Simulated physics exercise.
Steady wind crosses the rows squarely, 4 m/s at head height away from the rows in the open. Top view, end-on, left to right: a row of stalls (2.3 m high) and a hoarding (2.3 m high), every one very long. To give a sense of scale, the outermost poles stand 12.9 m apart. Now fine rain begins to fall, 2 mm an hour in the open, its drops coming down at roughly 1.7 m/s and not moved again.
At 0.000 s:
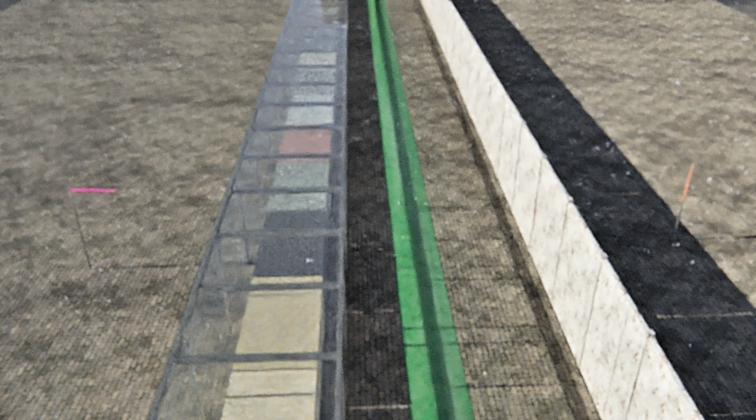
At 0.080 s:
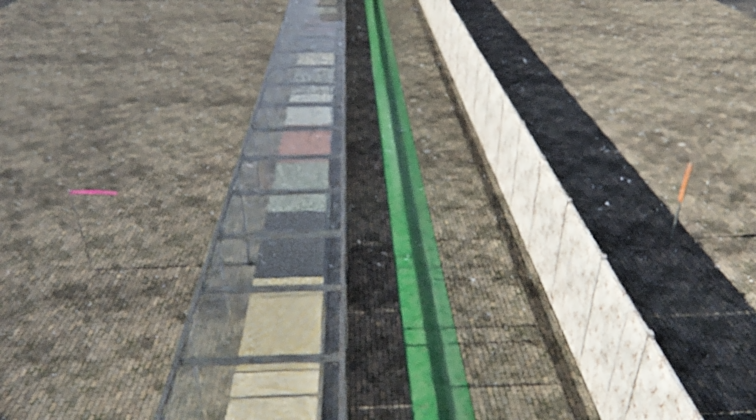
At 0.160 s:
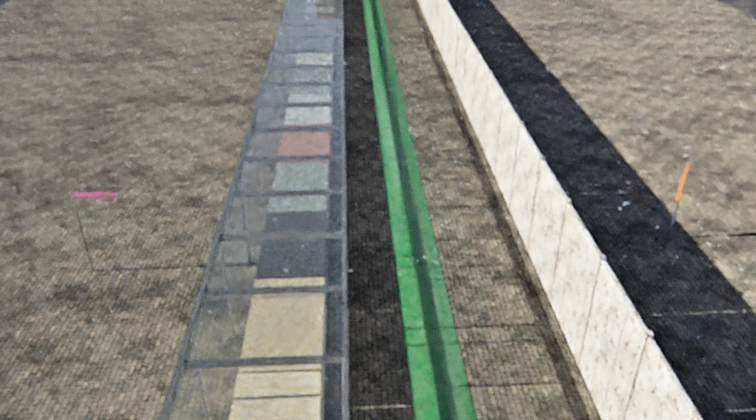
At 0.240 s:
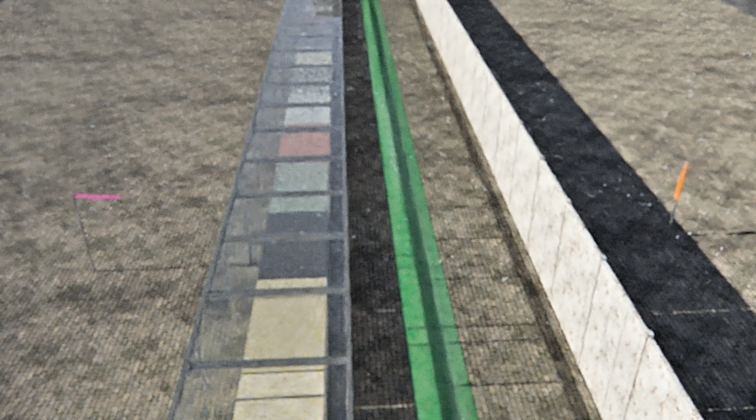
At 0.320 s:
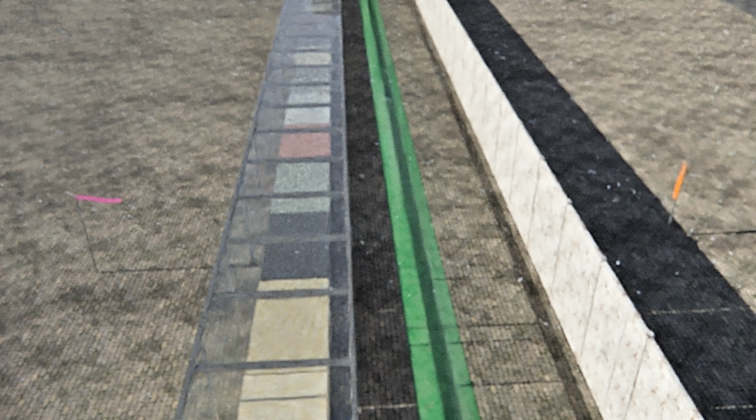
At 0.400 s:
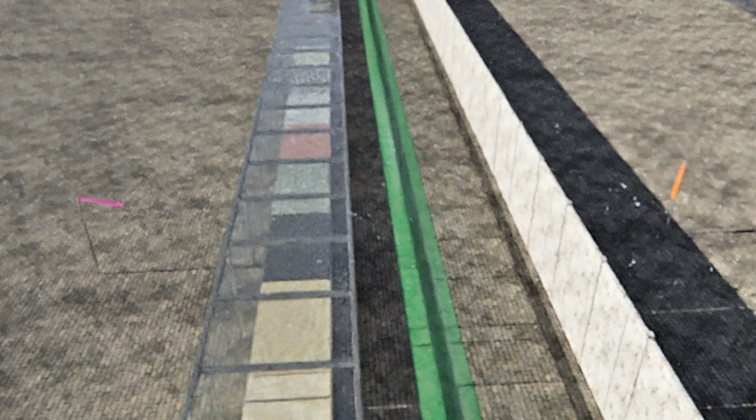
Market rows from above, with a pink ribbon streaming rightward at left while an orange one hangs nearly straight at right.
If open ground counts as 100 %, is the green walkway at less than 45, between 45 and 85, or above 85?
I would say not even 45 %.
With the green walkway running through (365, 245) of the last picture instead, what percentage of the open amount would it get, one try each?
50 %.
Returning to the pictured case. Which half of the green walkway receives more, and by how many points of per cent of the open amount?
More goes to the left portion, roughly 10 points more.
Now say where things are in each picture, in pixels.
The left ribbon ends at (115, 190), leaning 85 degrees to the right, in the first frame.
The right ribbon ends at (680, 201), hanging almost straight and the green one passes (414, 243), in the second frame.
The left ribbon ends at (118, 195), leaning 85 degrees to the right, above the rows the drops slant 75 degrees from upright, towards the right and the top of the hoarding crosses (520, 121), in the third frame.
The right ribbon ends at (676, 199), hanging almost straight and the green one passes (404, 189), in the fourth frame.
The left ribbon ends at (121, 200), leaning 85 degrees to the right and above the rows the drops slant 75 degrees from upright, towards the right, in the fifth frame.
The right ribbon ends at (673, 199), hanging almost straight and the top of the hoarding crosses (519, 122), in the sixth frame.
After 10 minutes open ground has 0.3 mm and the green walkway 0.1 mm.
After 30 minutes open ground has 1.0 mm and the green walkway 0.2 mm.
After 60 minutes open ground has 2.0 mm and the green walkway 0.3 mm, so the green walkway has 15 % of the open amount; the left half of it has 19 %, the right half 11 %.
